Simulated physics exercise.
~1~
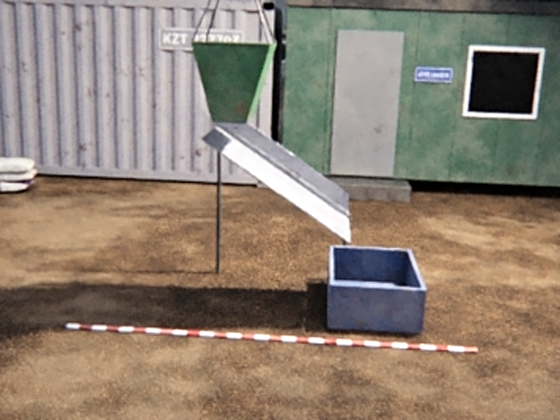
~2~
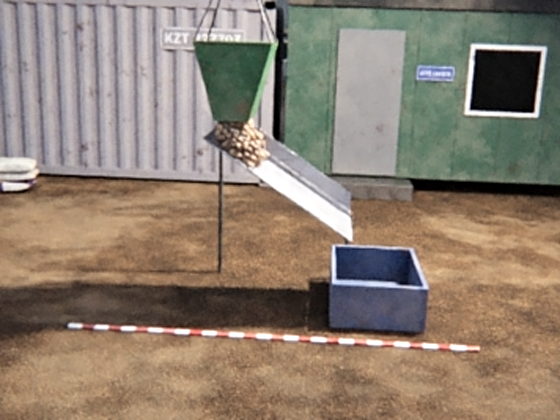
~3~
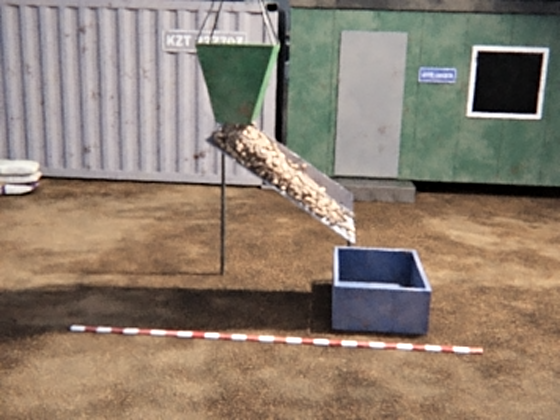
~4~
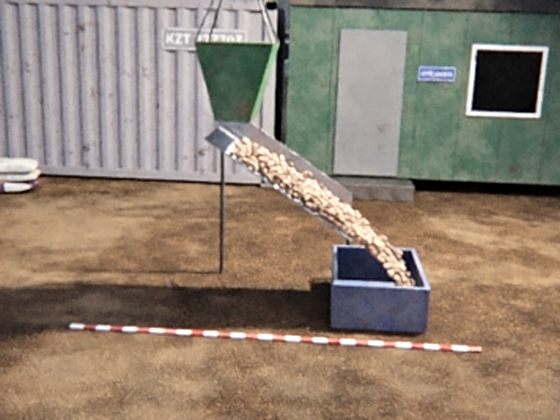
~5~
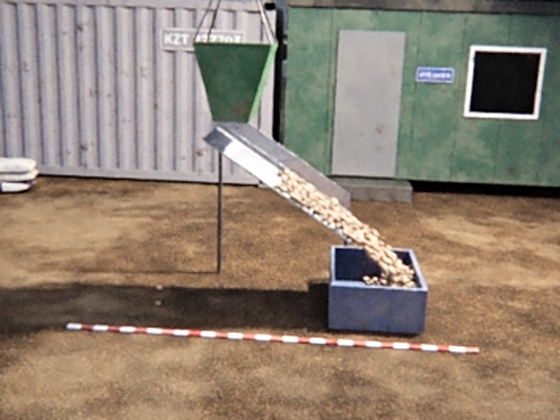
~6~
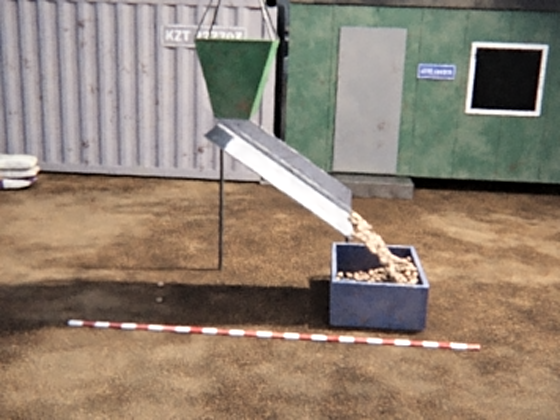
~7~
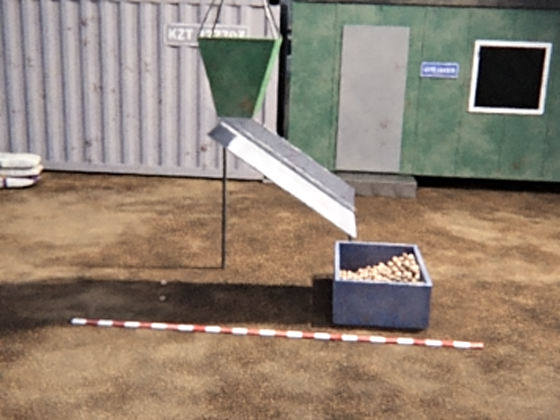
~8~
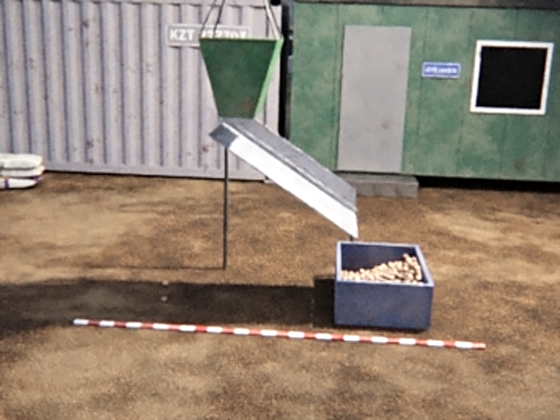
In the video, pale rounded stones drop from a green hopper hanging above a sloping metal chute, slide down to the right and pour into a blue open-topped bin. The hopper and chute empty, and the stones end up lying in a heap inside the bin.
